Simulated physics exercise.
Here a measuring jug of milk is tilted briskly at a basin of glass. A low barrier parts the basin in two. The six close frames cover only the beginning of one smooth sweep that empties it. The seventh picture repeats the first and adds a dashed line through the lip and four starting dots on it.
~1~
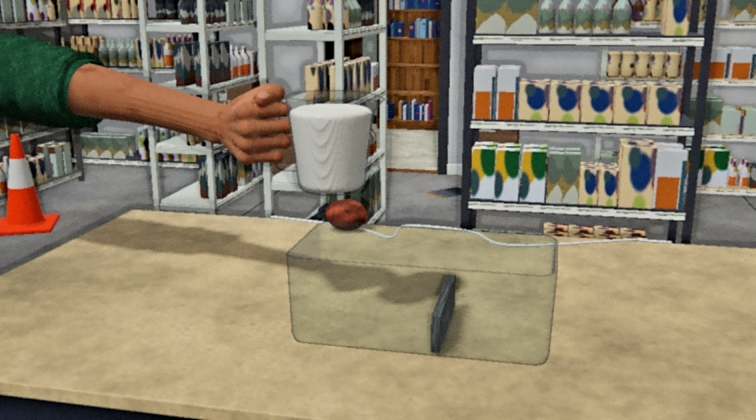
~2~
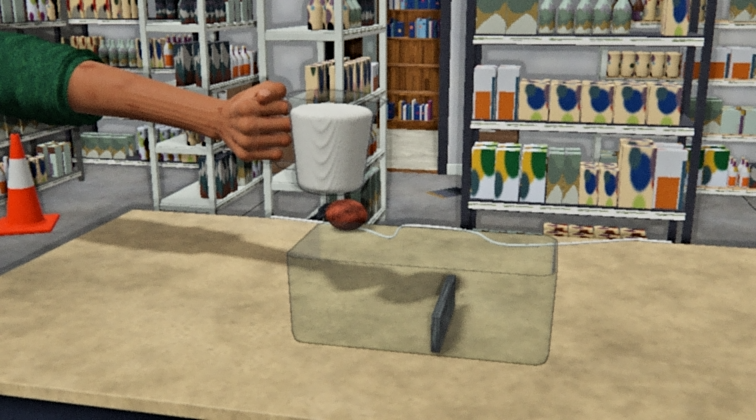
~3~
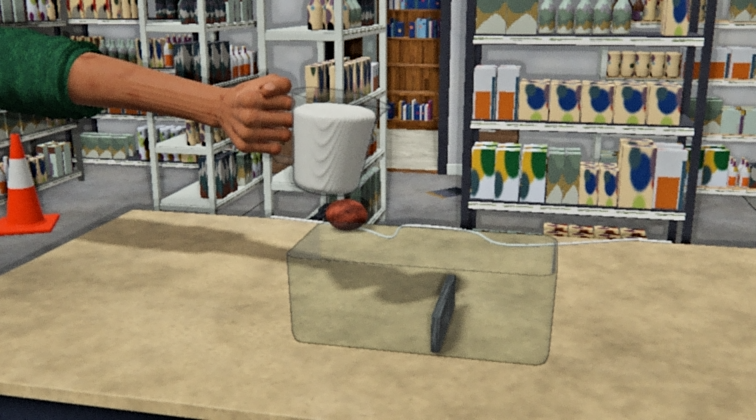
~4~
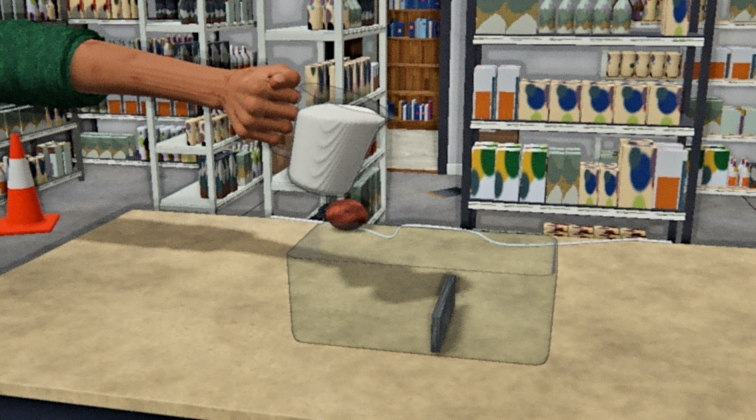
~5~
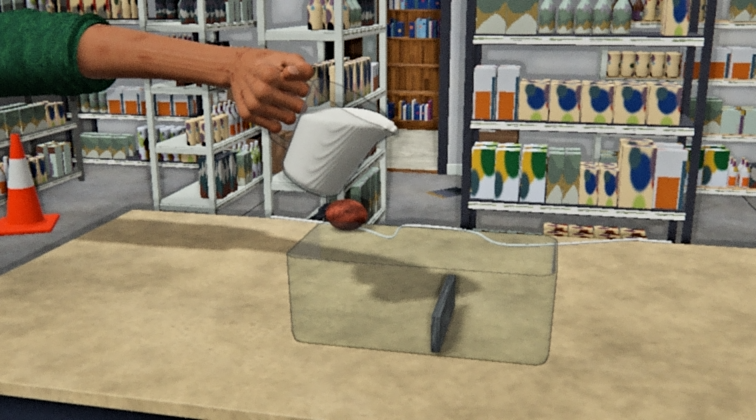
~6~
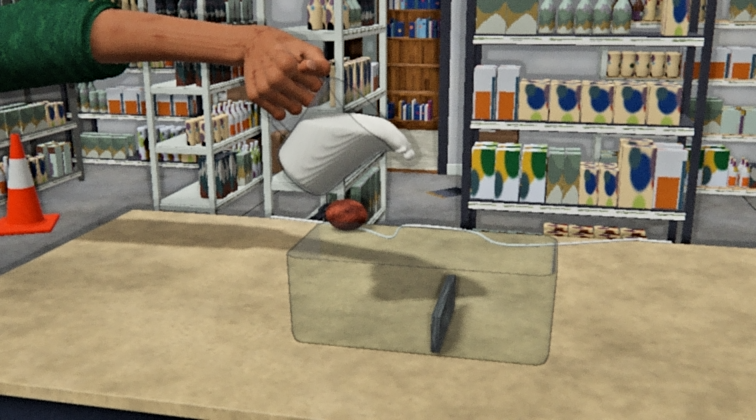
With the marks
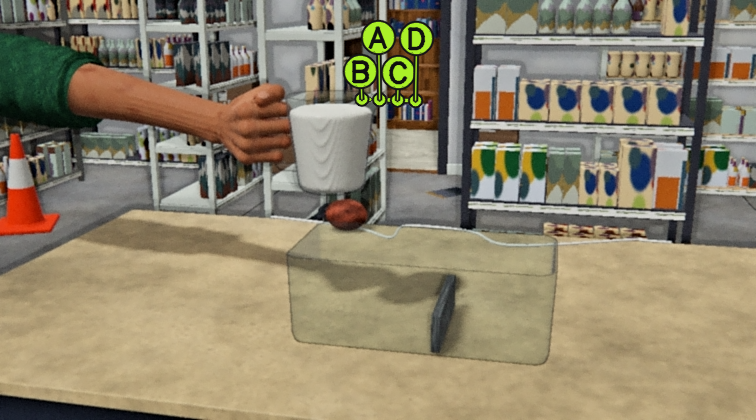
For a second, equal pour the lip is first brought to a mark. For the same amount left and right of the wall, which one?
C is best.
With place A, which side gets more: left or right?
More ends on the left.
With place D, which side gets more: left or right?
The right one.
On the marked copy, A at (379, 99); B at (361, 99); C at (397, 100); D at (415, 100).
With A, about 83 % ends left of the wall and 14 % right of it; 3 % is lost outside.
With B, about 90 % ends left of the wall and 5 % right of it; 5 % is lost outside.
With C, about 58 % ends left of the wall and 41 % right of it.
With D, about 21 % ends left of the wall and 77 % right of it.
